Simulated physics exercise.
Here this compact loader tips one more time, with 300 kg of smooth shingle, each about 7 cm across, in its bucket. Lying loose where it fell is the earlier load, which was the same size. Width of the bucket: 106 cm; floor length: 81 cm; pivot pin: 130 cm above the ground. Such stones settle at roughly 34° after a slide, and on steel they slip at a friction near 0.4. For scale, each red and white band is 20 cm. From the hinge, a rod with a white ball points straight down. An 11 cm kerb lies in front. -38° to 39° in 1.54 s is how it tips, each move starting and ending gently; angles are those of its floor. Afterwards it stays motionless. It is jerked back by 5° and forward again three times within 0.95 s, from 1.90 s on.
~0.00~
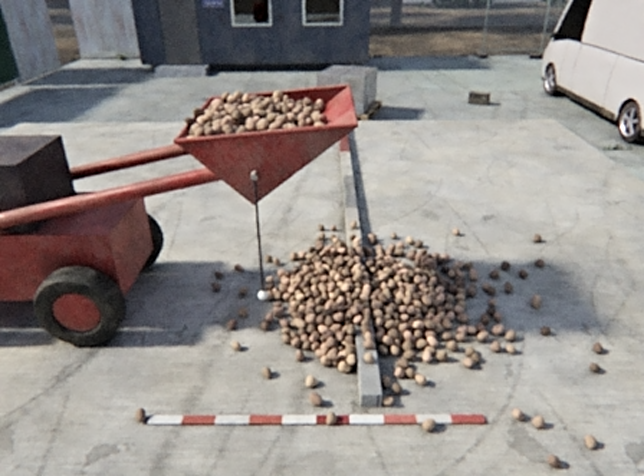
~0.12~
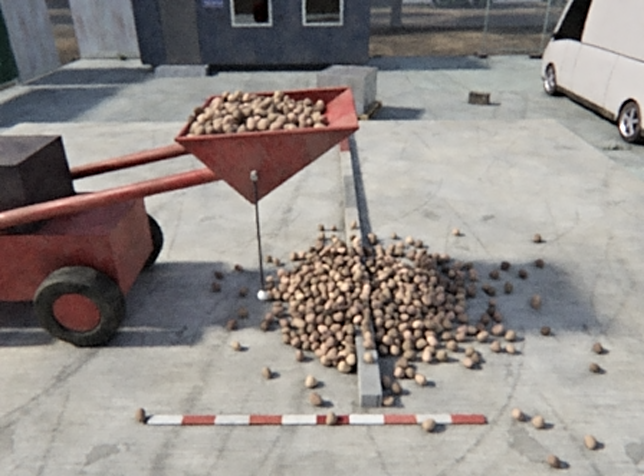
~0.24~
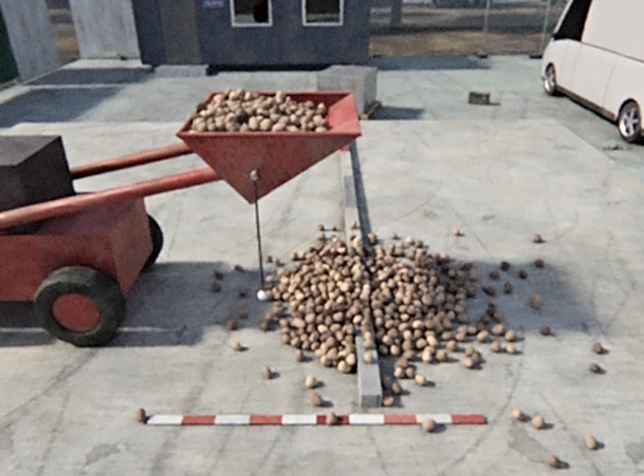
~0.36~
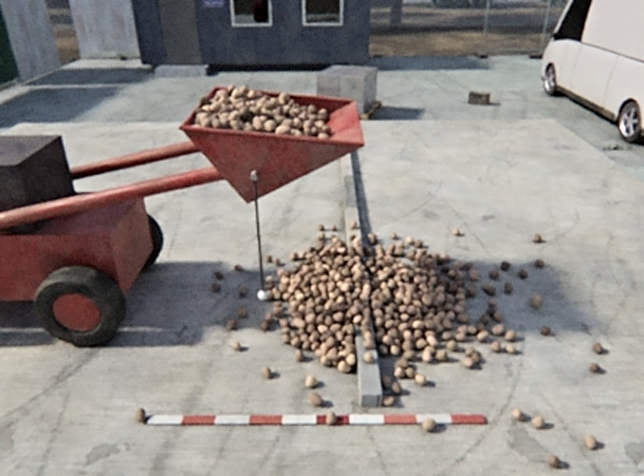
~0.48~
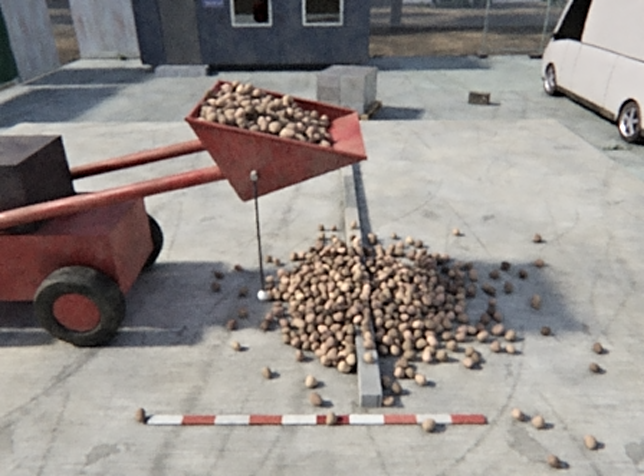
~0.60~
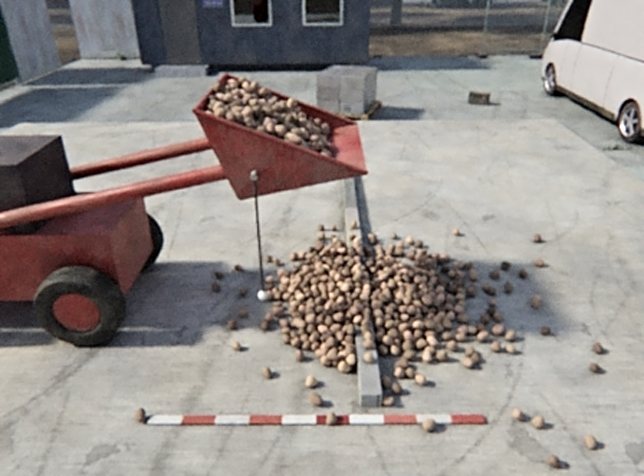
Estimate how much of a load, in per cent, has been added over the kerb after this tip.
Roughly 90 per cent of a load has been added.
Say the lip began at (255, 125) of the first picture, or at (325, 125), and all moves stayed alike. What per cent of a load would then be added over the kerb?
Some 5 percent, and then 60 percent.
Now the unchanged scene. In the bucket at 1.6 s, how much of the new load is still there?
About 25 per cent.
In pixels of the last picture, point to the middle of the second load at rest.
Middle: Approx. (409, 289) px.
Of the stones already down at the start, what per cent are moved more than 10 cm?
I'd put it at about 25 per cent.
After 1.2 s the floor is at 27°; in per cent of one load, 98 in the bucket, 56 on this side of the kerb, 46 over the kerb; the foremost stones are at (562, 304).
After 1.6 s the floor is at 39°; in per cent of one load, 27 in the bucket, 87 on this side of the kerb, 86 over the kerb; the foremost stones are at (562, 304).
After 3.3 s the floor is at 39°; in per cent of one load, 0 in the bucket, 64 on this side of the kerb, 136 over the kerb; the foremost stones are at (600, 321).
After 5.8 s the floor is at 39°; in per cent of one load, 0 in the bucket, 64 on this side of the kerb, 136 over the kerb; the foremost stones are at (600, 321). Net gain over the kerb, 90.
